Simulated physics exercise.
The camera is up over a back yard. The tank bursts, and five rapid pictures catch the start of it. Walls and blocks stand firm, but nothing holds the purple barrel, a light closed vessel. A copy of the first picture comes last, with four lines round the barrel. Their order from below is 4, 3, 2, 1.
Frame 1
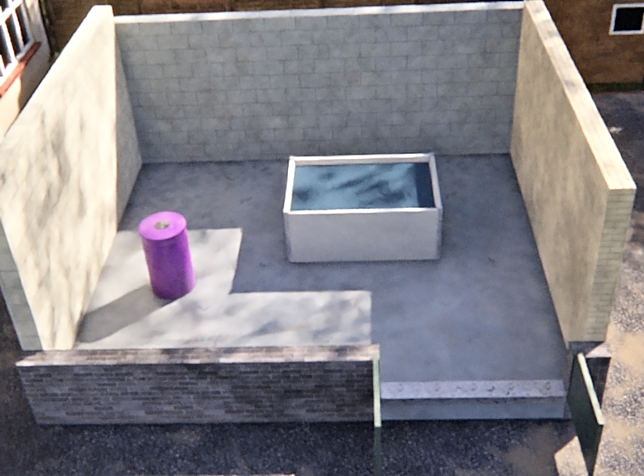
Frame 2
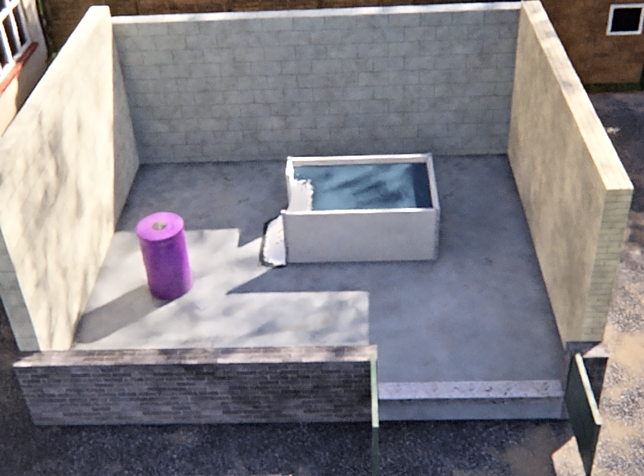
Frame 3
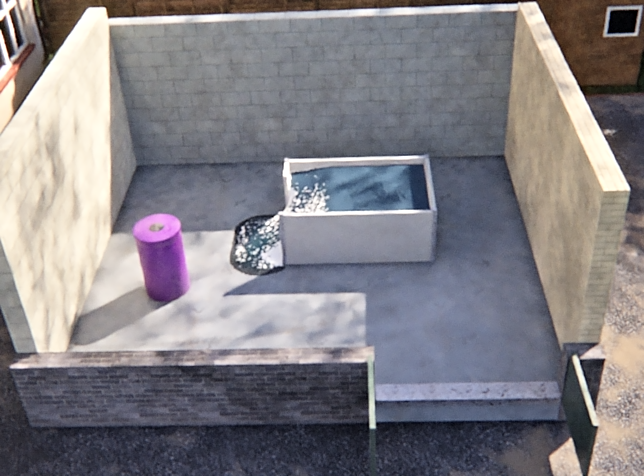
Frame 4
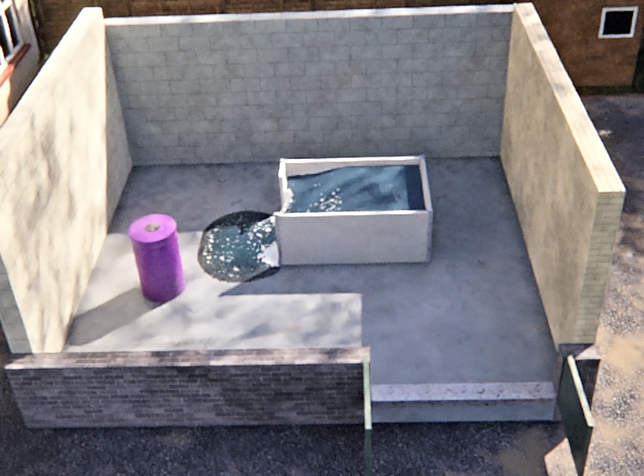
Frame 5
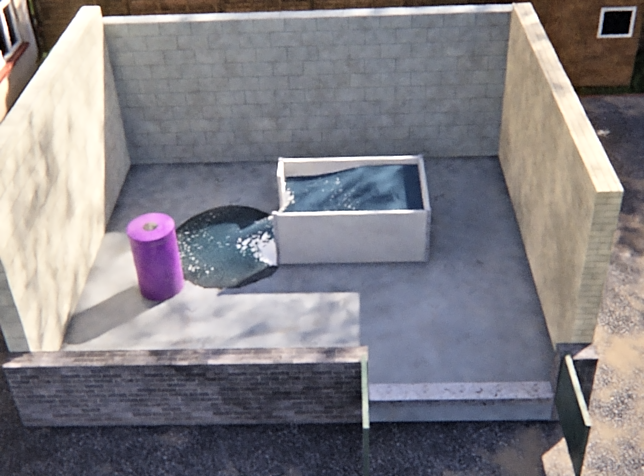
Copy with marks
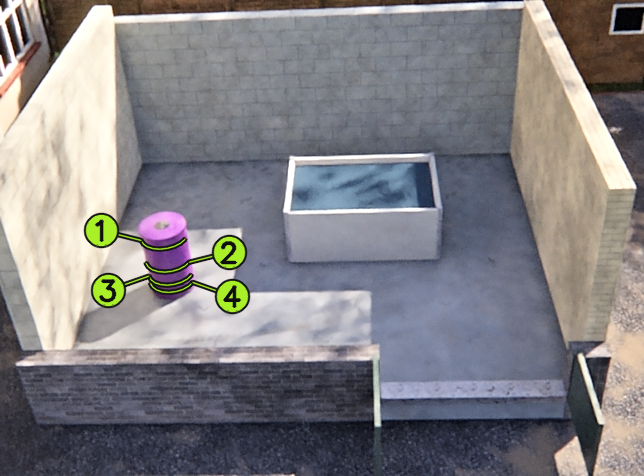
The footage shows a walled yard with a purple barrel and a full white-sided tank; water pours from the tank's left side onto the paved ground, and the puddle spreads leftward across the space between tank and barrel.
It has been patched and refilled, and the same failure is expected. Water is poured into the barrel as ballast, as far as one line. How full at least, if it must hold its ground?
2.
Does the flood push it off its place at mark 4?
Yes, it does.
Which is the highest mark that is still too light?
The answer is 3.
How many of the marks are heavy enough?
Two of them.
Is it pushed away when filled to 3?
Yes, that goes wrong.
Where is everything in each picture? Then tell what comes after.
In the first frame, lid of the purple barrel at (162, 225); tank full, its middle at (362, 188); open gate at (473, 346).
In the second frame, 1 % of the ground under water, its edge towards the barrel at (268, 254).
In the third frame, 3 % of the ground under water, its edge towards the barrel at (241, 260).
In the fourth frame, 6 % of the ground under water, its edge towards the barrel at (216, 271).
In the fifth frame, lid of the purple barrel at (150, 226); 9 % of the ground under water, its edge towards the barrel at (193, 277).
In lime, 1 at (160, 249); 2 at (164, 272); 3 at (167, 285); 4 at (168, 292); from the bottom up 4, 3, 2, 1.
For mark 1, it does not move.
For mark 2, it does not move.
For mark 3, it is pushed about its own width away.
For mark 4, it is pushed about 4 times its own width away.
